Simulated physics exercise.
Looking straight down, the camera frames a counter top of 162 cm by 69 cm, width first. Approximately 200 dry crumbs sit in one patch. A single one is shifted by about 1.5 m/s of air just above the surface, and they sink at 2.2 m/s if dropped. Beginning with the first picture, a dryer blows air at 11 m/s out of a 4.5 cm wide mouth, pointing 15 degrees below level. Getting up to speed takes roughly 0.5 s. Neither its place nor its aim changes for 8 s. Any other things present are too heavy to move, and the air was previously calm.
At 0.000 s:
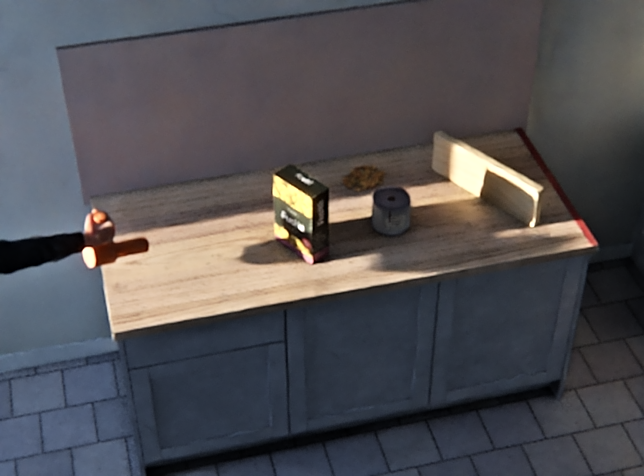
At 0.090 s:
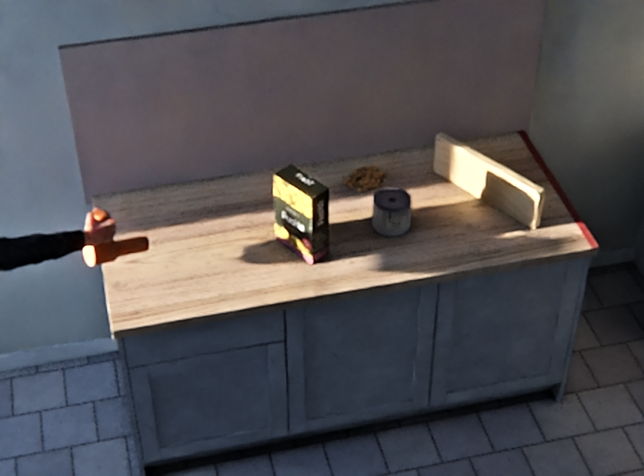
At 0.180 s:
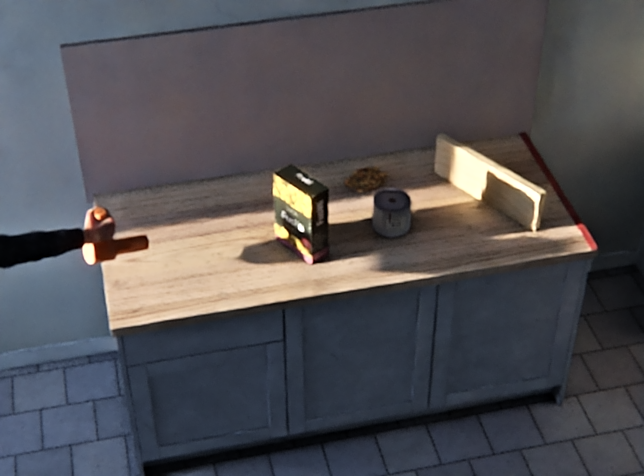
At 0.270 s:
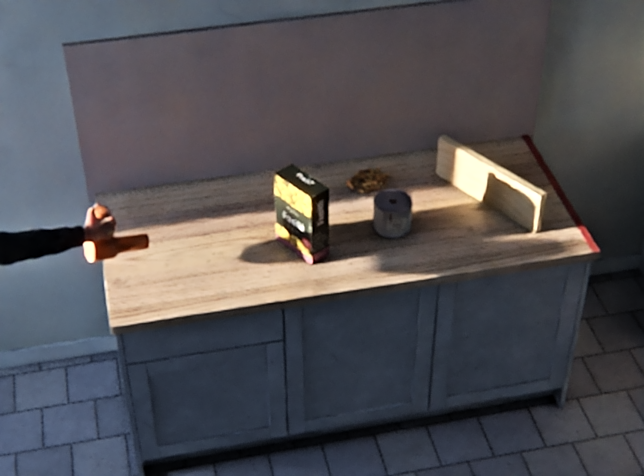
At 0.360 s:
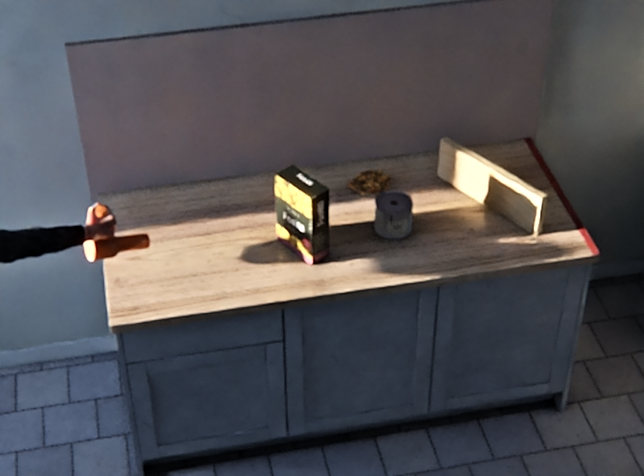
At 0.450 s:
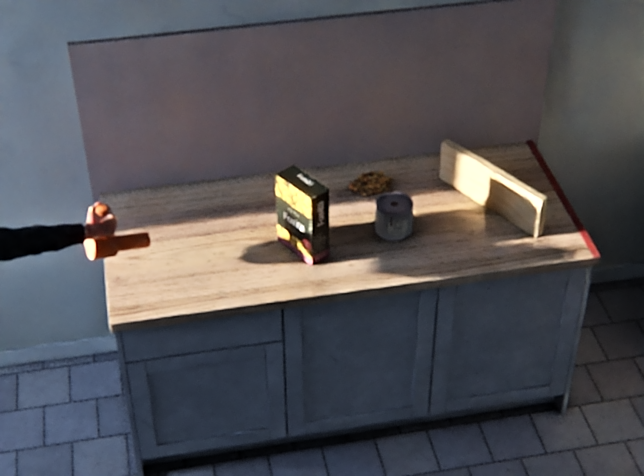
A black-sleeved hand holding an orange dryer at the left of a wooden counter, with carton, tin and crumbs staying still.
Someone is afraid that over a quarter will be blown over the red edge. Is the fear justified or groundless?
The fear is justified.
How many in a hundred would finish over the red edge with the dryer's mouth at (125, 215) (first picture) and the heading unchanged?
60 per cent.
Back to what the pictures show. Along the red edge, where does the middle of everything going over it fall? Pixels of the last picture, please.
(539, 152).
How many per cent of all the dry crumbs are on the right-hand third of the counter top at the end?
About 20 percent.
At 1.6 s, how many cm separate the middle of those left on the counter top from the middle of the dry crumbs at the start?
The middle is some 60 cm from where it began.
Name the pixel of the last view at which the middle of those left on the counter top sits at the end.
Look near pixel (530, 161) of the last view.
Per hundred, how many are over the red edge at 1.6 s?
About 80 per cent.
After 1.6 s, 78 % are over the red edge; the middle of those still in play is near (519, 161); 78 % have settled or left.
After 2.6 s, 80 % are over the red edge; the middle of those still in play is near (524, 163); 84 % have settled or left.
After 4.4 s, 80 % are over the red edge; the middle of those still in play is near (530, 161); 86 % have settled or left.
After 8.0 s, at the end, 82 % are over the red edge; the middle of those still in play is near (530, 161).
